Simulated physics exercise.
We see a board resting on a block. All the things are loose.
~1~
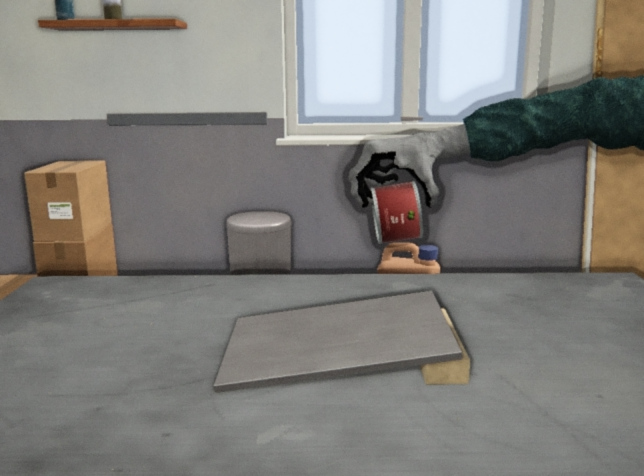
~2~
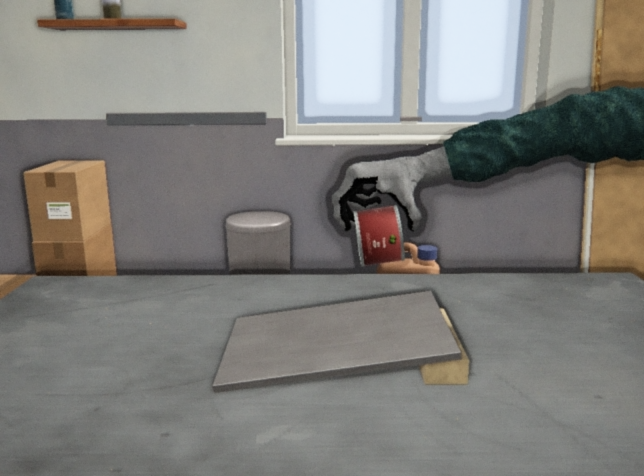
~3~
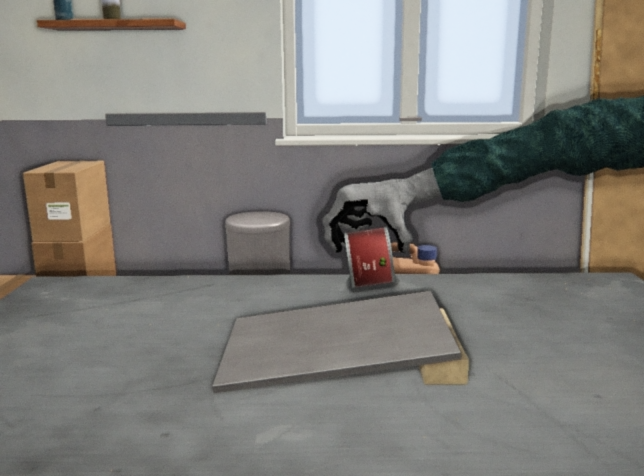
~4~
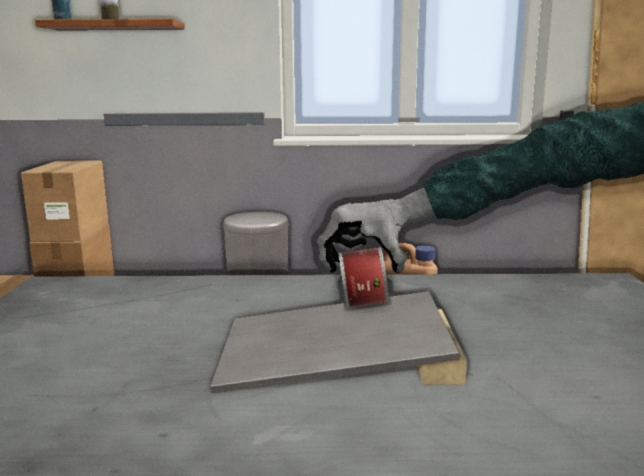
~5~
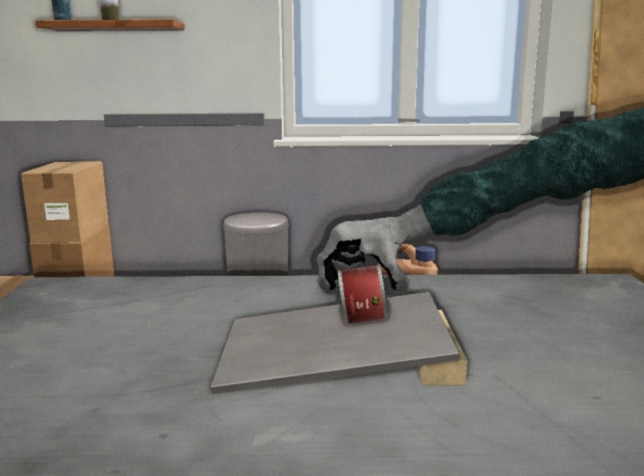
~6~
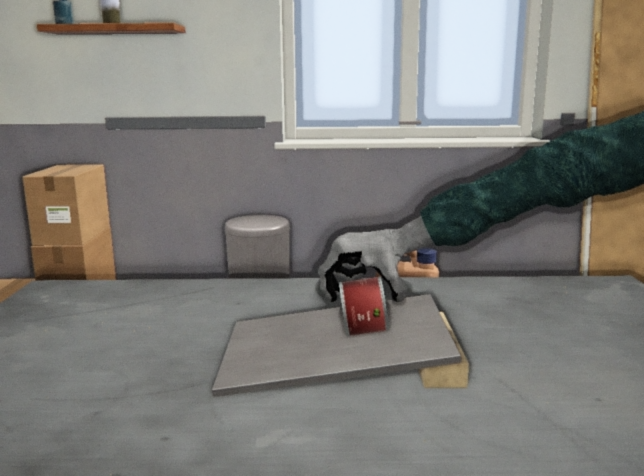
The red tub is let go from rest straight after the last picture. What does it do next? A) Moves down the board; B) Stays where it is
Answer: B.
Then, 0.20 s later than the last frame, all is still.
Then, 0.40 s later than the last frame, red tub resting near (363, 307).
When it is over, it is as before. End places, in pixels of the last picture, red tub near (363, 307). The red tub keeps its place.
